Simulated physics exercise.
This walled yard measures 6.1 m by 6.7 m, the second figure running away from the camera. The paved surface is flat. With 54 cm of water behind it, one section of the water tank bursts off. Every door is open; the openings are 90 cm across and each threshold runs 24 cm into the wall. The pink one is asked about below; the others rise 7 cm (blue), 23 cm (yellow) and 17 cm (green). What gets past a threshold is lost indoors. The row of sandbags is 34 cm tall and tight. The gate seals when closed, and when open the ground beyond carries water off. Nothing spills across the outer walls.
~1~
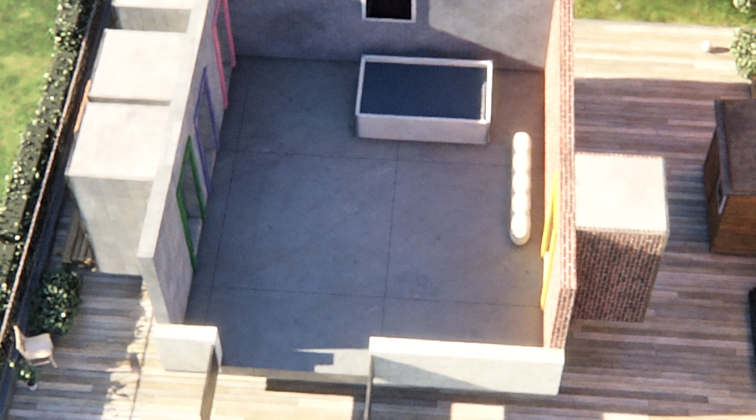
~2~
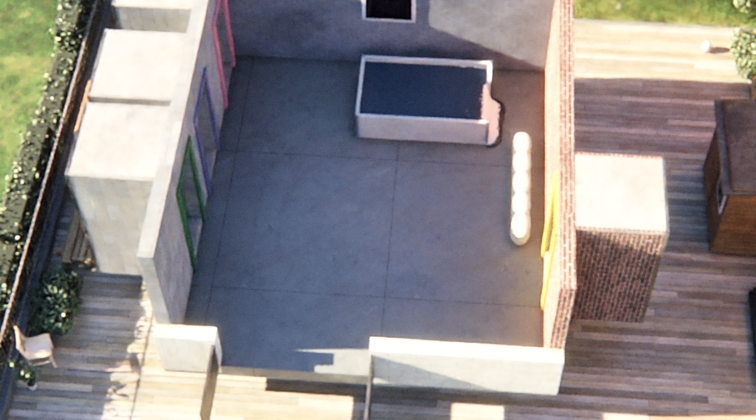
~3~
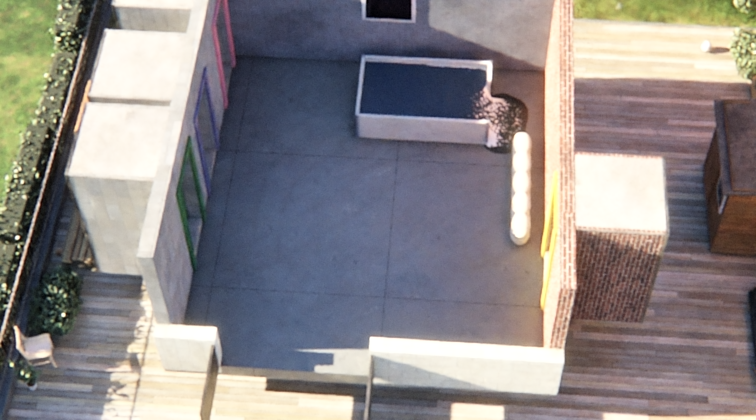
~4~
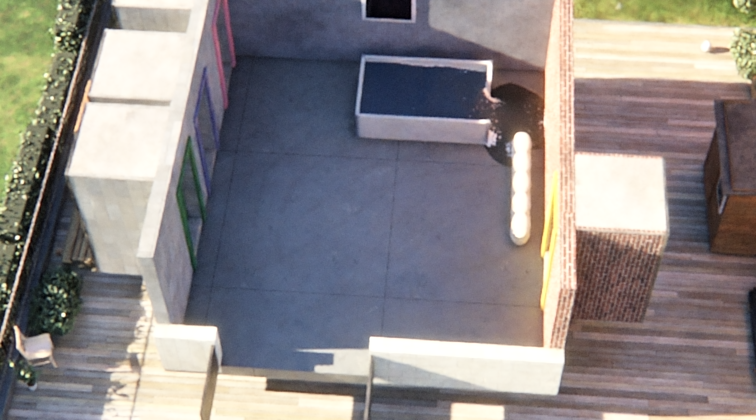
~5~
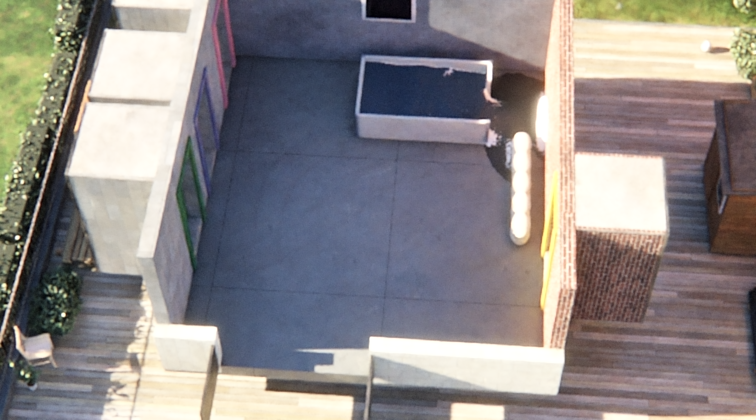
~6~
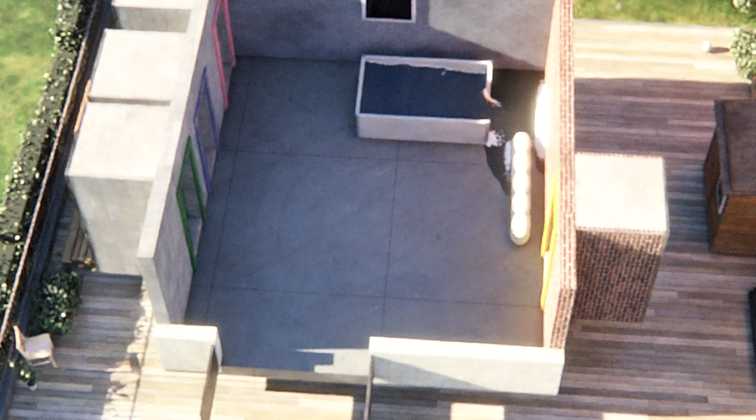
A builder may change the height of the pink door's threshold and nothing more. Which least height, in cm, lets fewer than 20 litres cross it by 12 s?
Close to 11.5 cm is just enough.
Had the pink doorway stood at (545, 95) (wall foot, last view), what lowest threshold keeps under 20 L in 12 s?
About 25 cm.
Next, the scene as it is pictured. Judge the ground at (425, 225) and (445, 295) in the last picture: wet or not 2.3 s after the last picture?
In that order: Under water, under water.
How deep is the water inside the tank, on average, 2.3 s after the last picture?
About 24 cm.
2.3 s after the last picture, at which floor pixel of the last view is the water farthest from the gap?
Around (535, 373).
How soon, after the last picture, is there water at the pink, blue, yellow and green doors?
Arrival: Pink 3.0 s, blue 4.0 s, yellow 1.0 s, green 5.0 s.
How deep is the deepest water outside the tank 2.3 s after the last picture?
Roughly 31 cm.
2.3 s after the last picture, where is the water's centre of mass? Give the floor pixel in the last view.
Near (458, 129).
Then, 0.7 s after the last picture water covers 10 % of the floor, deepest (39 cm) near (538, 129); it has not reached the pink door.
Then, 2.3 s after the last picture water covers 30 % of the floor, deepest (31 cm) near (538, 78); it has not reached the pink door.
Then, 11.3 s after the last picture water covers 90 % of the floor, deepest (8 cm) near (518, 143); 5 cm at the pink door, 3 litres in over its 16 cm threshold.
At the pink door as built, the water peaked near 17 cm, 3.7 s after the last picture.
With a threshold of 9.5 cm, 38 litres would have come in within the 12 s; with 12.5 cm, 14 litres. So under 20 litres takes about 11.5 cm.
